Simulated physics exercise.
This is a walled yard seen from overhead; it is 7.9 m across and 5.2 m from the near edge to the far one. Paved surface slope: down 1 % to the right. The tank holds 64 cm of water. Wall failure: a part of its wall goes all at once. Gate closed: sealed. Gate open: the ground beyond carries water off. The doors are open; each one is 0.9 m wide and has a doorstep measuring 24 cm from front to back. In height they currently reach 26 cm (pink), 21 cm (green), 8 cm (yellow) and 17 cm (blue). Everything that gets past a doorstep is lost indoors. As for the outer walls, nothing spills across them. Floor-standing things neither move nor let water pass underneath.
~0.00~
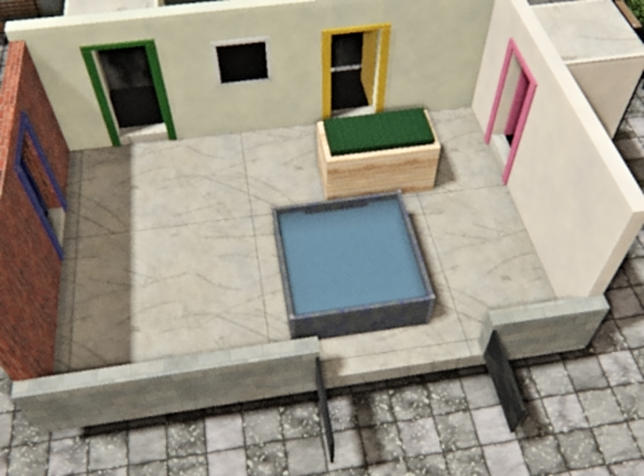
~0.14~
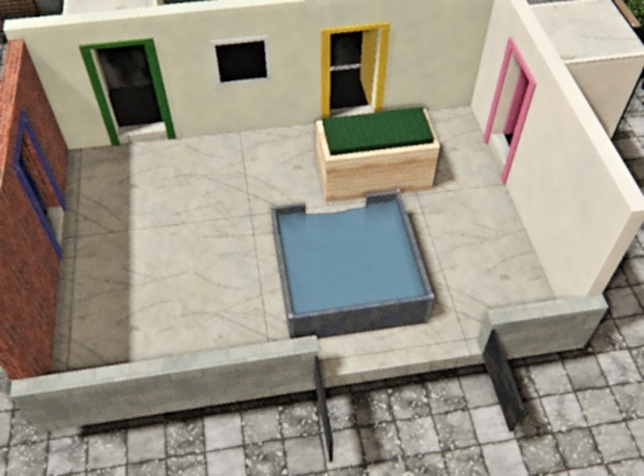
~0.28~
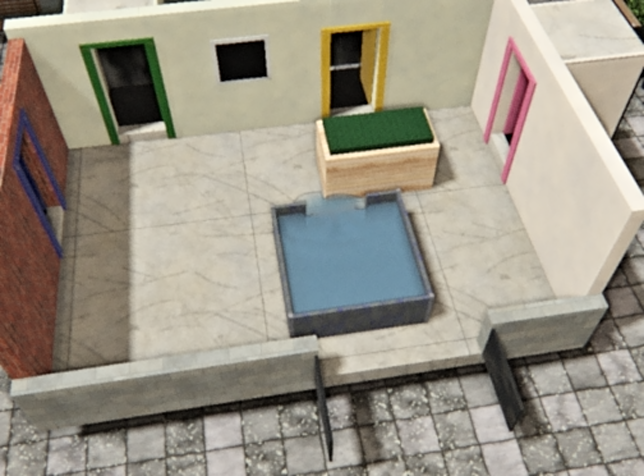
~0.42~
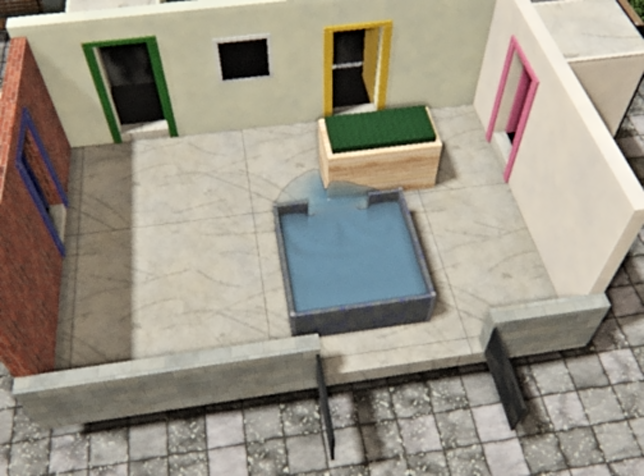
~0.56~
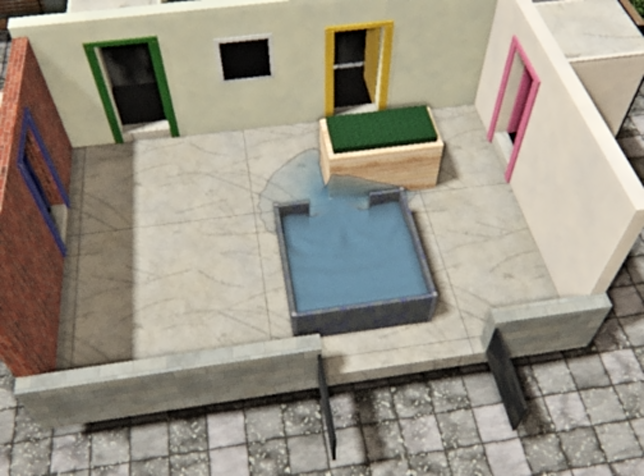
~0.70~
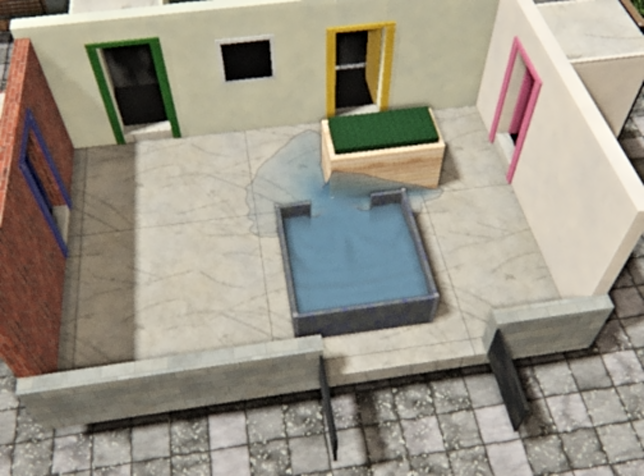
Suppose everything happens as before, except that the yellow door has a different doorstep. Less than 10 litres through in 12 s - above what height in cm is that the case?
Above about 5.5 cm.
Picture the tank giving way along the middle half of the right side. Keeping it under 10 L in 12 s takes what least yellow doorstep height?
I'd say close to 7.5 cm.
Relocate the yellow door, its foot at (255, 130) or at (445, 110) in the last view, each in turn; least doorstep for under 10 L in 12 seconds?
Minimums: About 19 cm and 9.5 cm.
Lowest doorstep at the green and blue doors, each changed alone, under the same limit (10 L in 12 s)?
You'd want some 9.5 cm at green and some 6.0 cm at blue.
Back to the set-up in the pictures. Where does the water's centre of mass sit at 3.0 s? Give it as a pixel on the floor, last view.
I'd say around (333, 232).
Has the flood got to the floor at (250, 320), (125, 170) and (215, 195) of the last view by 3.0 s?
Status: Clear / submerged / submerged.
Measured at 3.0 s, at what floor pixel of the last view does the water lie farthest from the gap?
Pixel close to (75, 154).
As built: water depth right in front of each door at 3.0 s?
Lab note, depth in cm: Pink 10; green 11; yellow 4; blue 1.
After 1.4 s water covers 25 % of the floor, deepest (50 cm) near (340, 211); it has not reached the yellow door.
After 3.0 s water covers 55 % of the floor, deepest (29 cm) near (350, 209); 4 cm at the yellow door, 0 litres in over its 8 cm doorstep.
After 12.0 s water covers 95 % of the floor, deepest (11 cm) near (554, 329); 8 cm at the yellow door, 1 litre in over its 8 cm doorstep.
At the yellow door as built, the water arrived by 1.5 s and peaked near 8 cm at 10.8 s.
Run again over the same 12 s with other heights there, 21 litres in over 4.5 cm, 5 litres over 6.5 cm. The limit of 10 litres is kept from about 5.5 cm up.
